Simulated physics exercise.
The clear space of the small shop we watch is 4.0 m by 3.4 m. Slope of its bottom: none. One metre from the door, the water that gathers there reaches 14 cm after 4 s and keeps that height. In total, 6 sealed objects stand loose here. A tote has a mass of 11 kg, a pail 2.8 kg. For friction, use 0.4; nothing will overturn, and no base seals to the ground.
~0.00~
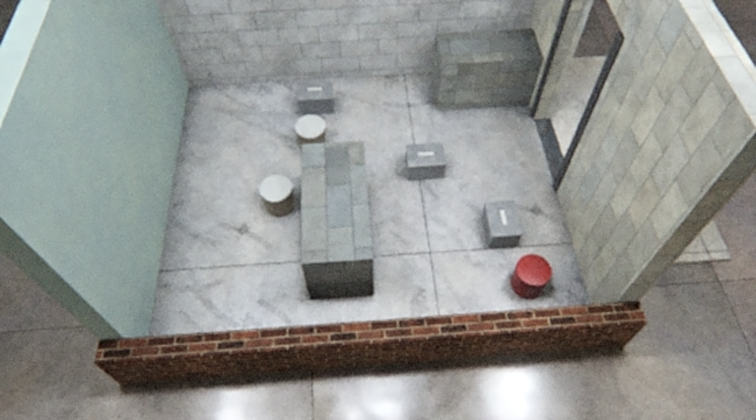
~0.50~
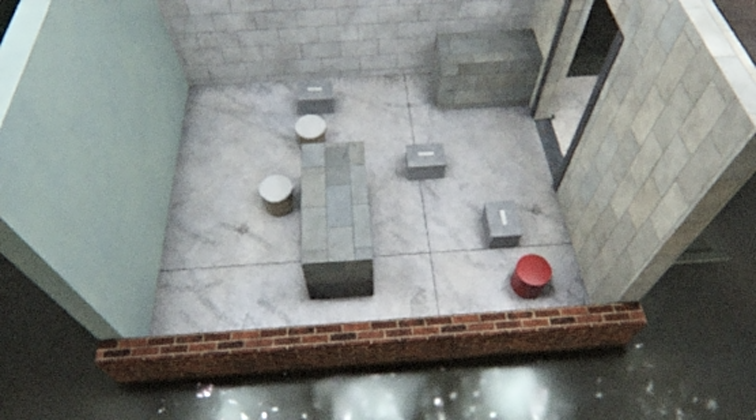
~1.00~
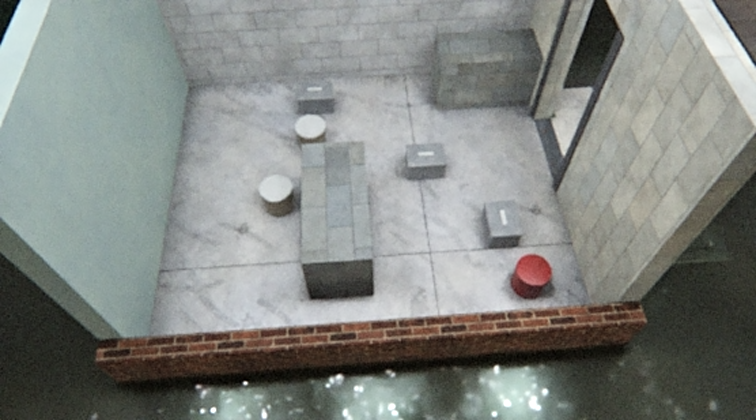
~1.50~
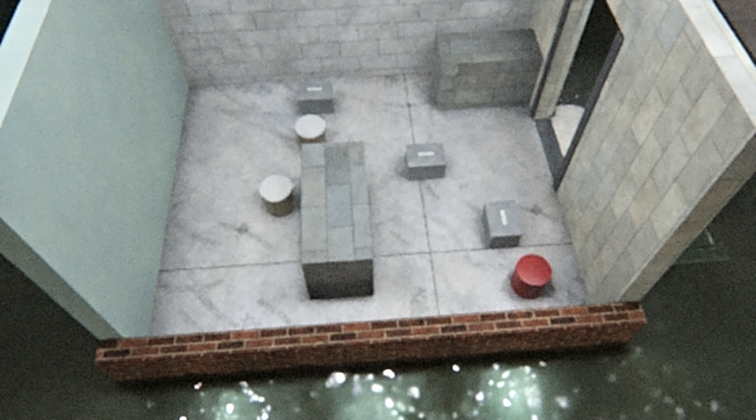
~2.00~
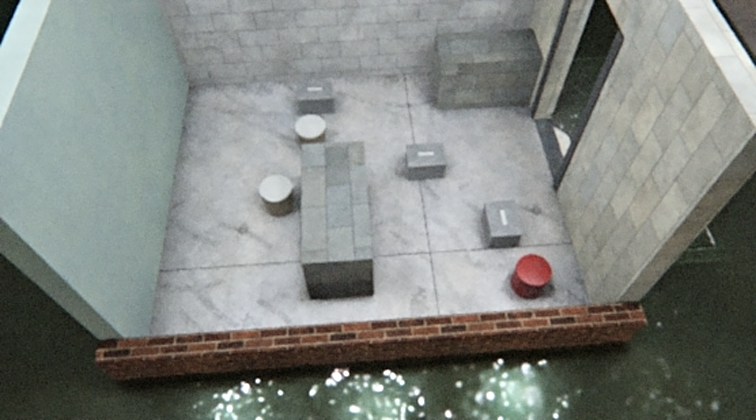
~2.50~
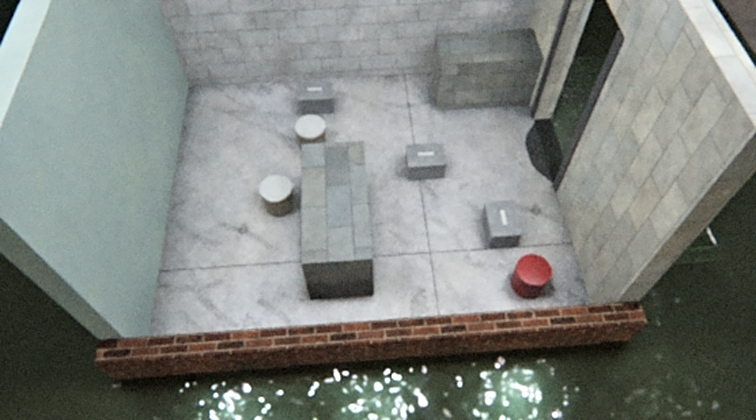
A long grey block-built counter stands in the middle of a small, roofless shop with a pale marbled floor, seen from high above the low brick front wall. Two whitish round stools sit left of it, small grey boxes lie around, and a red pail rests at front right. Dark green, glinting water replaces the grey ground outside, then a dark patch edges in at the right doorway; everything else stays still.
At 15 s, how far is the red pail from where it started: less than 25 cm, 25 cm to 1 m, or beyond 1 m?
It will likely make a small trip.
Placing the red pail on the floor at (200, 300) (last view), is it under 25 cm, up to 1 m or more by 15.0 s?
Well, it gets shoved far.
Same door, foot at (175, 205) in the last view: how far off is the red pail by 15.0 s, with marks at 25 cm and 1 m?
Note: Red pail displaced a long way.
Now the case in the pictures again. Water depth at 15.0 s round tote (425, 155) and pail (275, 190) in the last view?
About 5 and 7 cm.
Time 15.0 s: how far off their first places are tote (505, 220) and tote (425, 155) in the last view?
The first is 0 cm from its start, the second 0 cm.
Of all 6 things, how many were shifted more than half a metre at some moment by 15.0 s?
Result: 3.
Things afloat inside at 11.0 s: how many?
2 at that moment.
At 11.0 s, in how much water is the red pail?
About 4 cm.
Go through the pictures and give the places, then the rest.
The red pail at (534, 269), on the bottom; 0.0 m2 under water; 0 of 6 have shifted, in the first frame.
The red pail at (534, 269) rests on the ground; water covers 0.0 m2; 0 of 6 have shifted, in the second frame.
The red pail at (534, 269) rests on the ground; water covers 0.0 m2; 0 of 6 have shifted, in the third frame.
The red pail at (534, 269) rests on the ground; 0.0 m2 under water; 0 of 6 have shifted, in the fourth frame.
The red pail at (534, 269) rests on the ground; water covers 0.0 m2; 0 of 6 have shifted, in the fifth frame.
The red pail at (534, 269), on the bottom; 0.1 m2 under water; 0 of 6 have shifted, in the sixth frame.
After 3.5 s the red pail is near (534, 269), 0.0 m from its start, aground; 0 afloat.
After 6.8 s the red pail is near (534, 269), 0.0 m from its start, aground; 0 afloat.
After 11.0 s the red pail is near (534, 264), 0.0 m from its start, afloat; 2 afloat.
After 15.0 s the red pail is near (468, 256), 0.6 m from its start, afloat; 3 afloat.
